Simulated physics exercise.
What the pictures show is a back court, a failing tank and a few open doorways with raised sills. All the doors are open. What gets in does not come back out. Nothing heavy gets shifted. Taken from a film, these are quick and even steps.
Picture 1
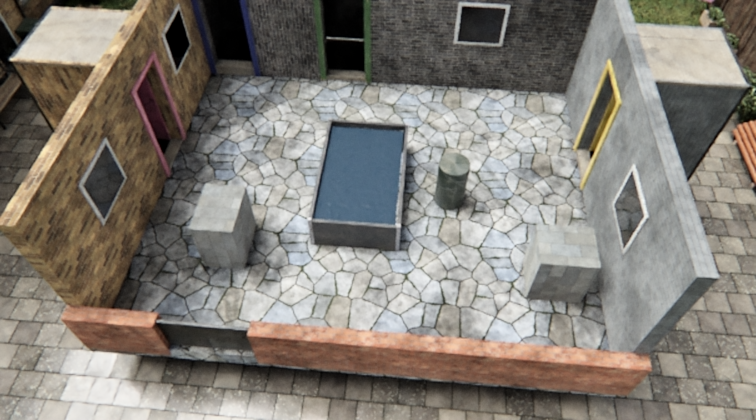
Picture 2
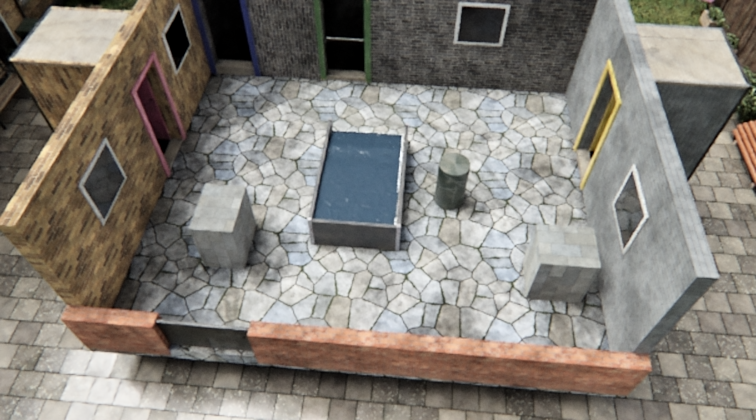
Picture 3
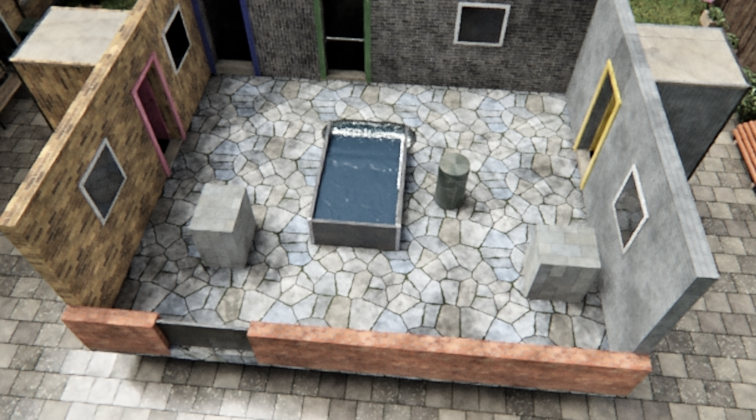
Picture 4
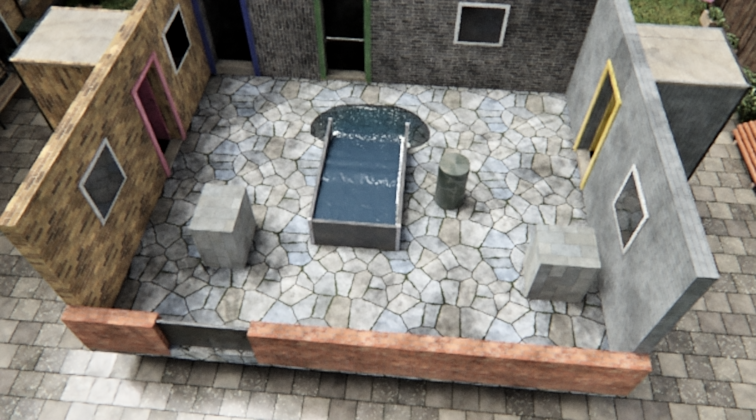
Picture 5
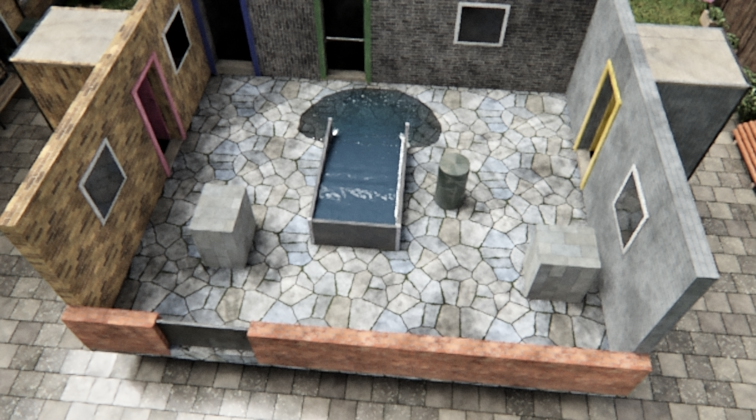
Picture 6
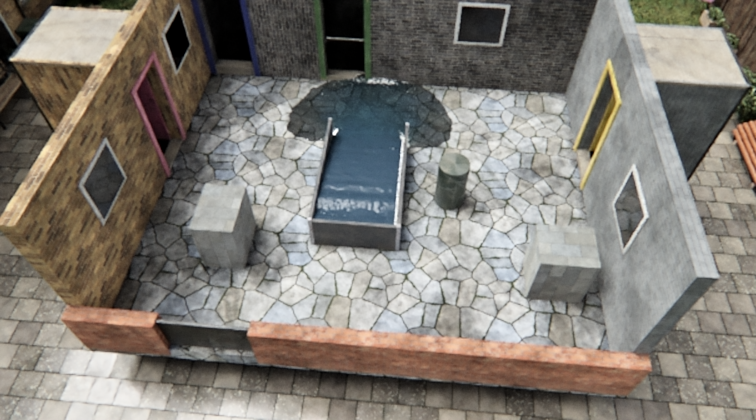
The video shows a walled stone-paved court with an open rectangular tank of still water, which then pours out through the tank's far side and spreads in a widening dark fan across the paving toward the back wall.
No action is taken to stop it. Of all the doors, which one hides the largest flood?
That would be the green door.
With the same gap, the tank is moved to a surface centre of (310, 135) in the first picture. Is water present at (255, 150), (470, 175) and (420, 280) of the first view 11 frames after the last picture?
In the order given: Not reached, not reached and not reached.
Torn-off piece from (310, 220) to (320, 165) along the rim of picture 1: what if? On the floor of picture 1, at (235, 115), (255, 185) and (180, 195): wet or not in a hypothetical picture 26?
The first spot is soaked through, the second is soaked through, the third is soaked through.
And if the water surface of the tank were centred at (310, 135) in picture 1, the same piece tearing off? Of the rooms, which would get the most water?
That would be the door marked green.
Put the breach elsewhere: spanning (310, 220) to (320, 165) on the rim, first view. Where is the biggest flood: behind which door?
That would be the pink door.
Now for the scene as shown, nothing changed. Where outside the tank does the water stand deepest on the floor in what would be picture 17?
Near (375, 86).
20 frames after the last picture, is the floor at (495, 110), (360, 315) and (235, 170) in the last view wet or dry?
The first spot is swamped, the second spared and the third spared.
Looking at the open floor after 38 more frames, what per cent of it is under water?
It should be close to 60 %.
A moment on, water covers 15 % of the floor; blue door not reached, pink door not reached, green door some in, yellow door not reached.
Next, water covers 20 % of the floor; blue door wet at the sill, nothing in, pink door not reached, green door a lot in, yellow door not reached.
Then, water covers 35 % of the floor; blue door wet at the sill, nothing in, pink door wet at the sill, nothing in, green door a lot in, yellow door wet at the sill, nothing in.
Later, water covers 60 % of the floor; blue door wet at the sill, nothing in, pink door a trickle in, green door a lot in, yellow door wet at the sill, nothing in.
In the end, water covers 95 % of the floor; blue door wet at the sill, nothing in, pink door a trickle in, green door a lot in, yellow door wet at the sill, nothing in; the green door has let in the most.
